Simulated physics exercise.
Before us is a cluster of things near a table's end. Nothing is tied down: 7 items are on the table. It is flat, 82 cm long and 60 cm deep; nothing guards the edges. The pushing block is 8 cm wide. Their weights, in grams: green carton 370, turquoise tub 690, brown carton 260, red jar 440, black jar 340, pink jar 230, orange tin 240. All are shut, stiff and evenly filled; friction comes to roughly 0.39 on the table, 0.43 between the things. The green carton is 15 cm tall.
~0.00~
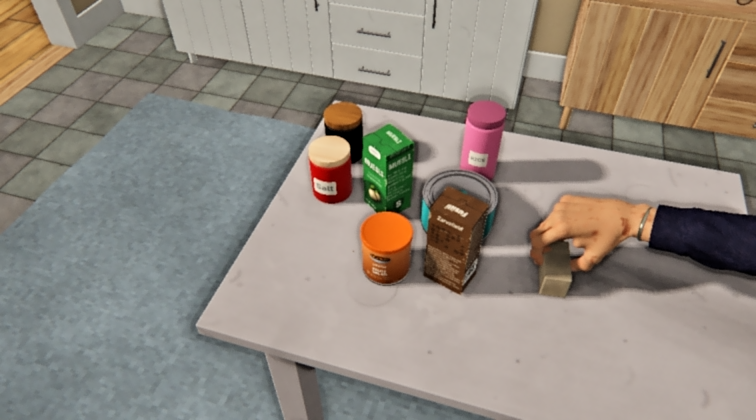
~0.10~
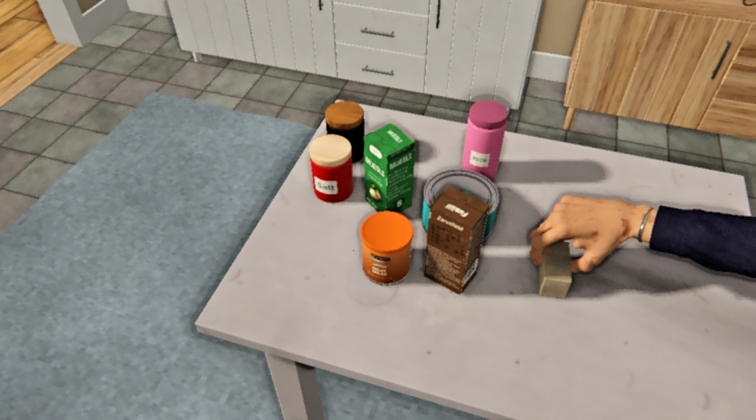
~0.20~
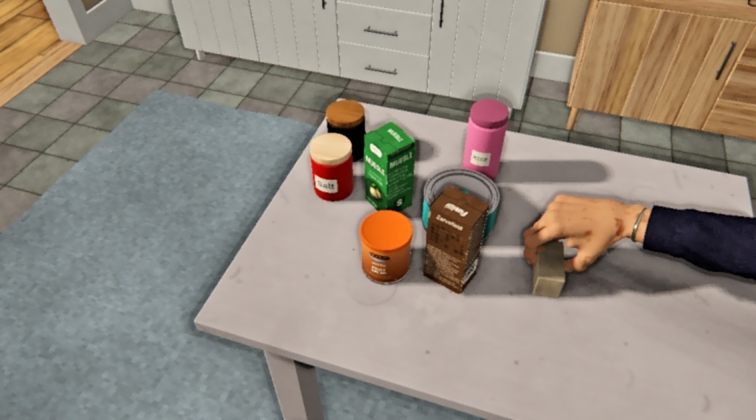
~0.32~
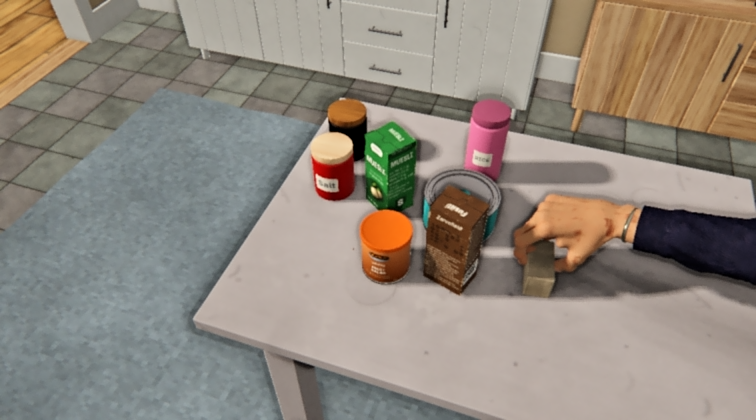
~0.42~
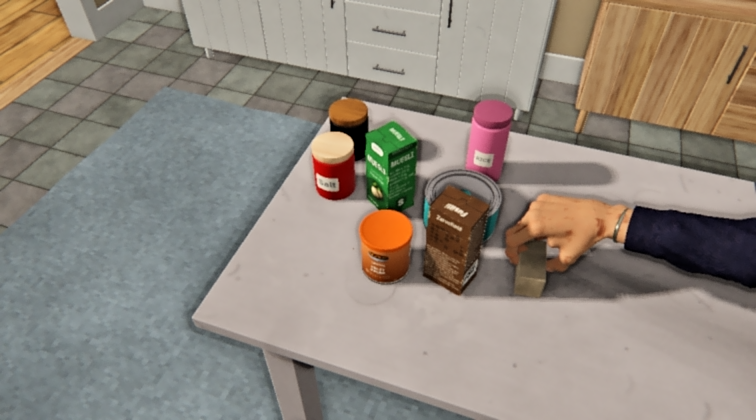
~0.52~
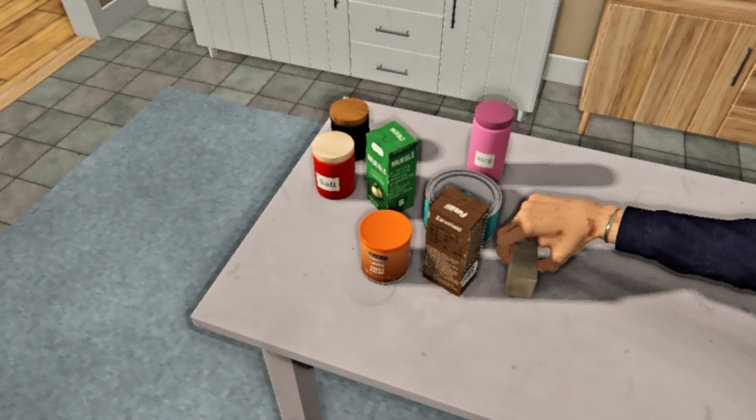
On a pale table near a kitchen, a hand slid a small block a short way left toward a brown carton, while the cluster of jars, cartons and tubs stayed where it was.
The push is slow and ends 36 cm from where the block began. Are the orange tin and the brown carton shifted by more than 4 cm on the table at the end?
The orange tin ends elsewhere, the brown carton ends elsewhere.
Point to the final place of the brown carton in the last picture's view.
Near (287, 221).
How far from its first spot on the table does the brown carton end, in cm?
Some 25 cm.
Around 1.32 s, pusher on by 16 cm; brown carton shifted 5 cm near (418, 243); orange tin shifted 2 cm near (370, 247).
Around 1.92 s, pusher on by 23 cm; brown carton shifted 13 cm near (367, 234); orange tin shifted 10 cm near (322, 239).
Around 2.52 s, pusher on by 31 cm; orange tin shifted 18 cm near (276, 231); brown carton shifted 21 cm near (317, 226).
Finally (3.3 s), not toppled but over 4 cm from the start, brown carton and orange tin; the other 5 still in place (within 4 cm). Final places as that camera would see them, orange tin near (248, 226), brown carton near (287, 221).
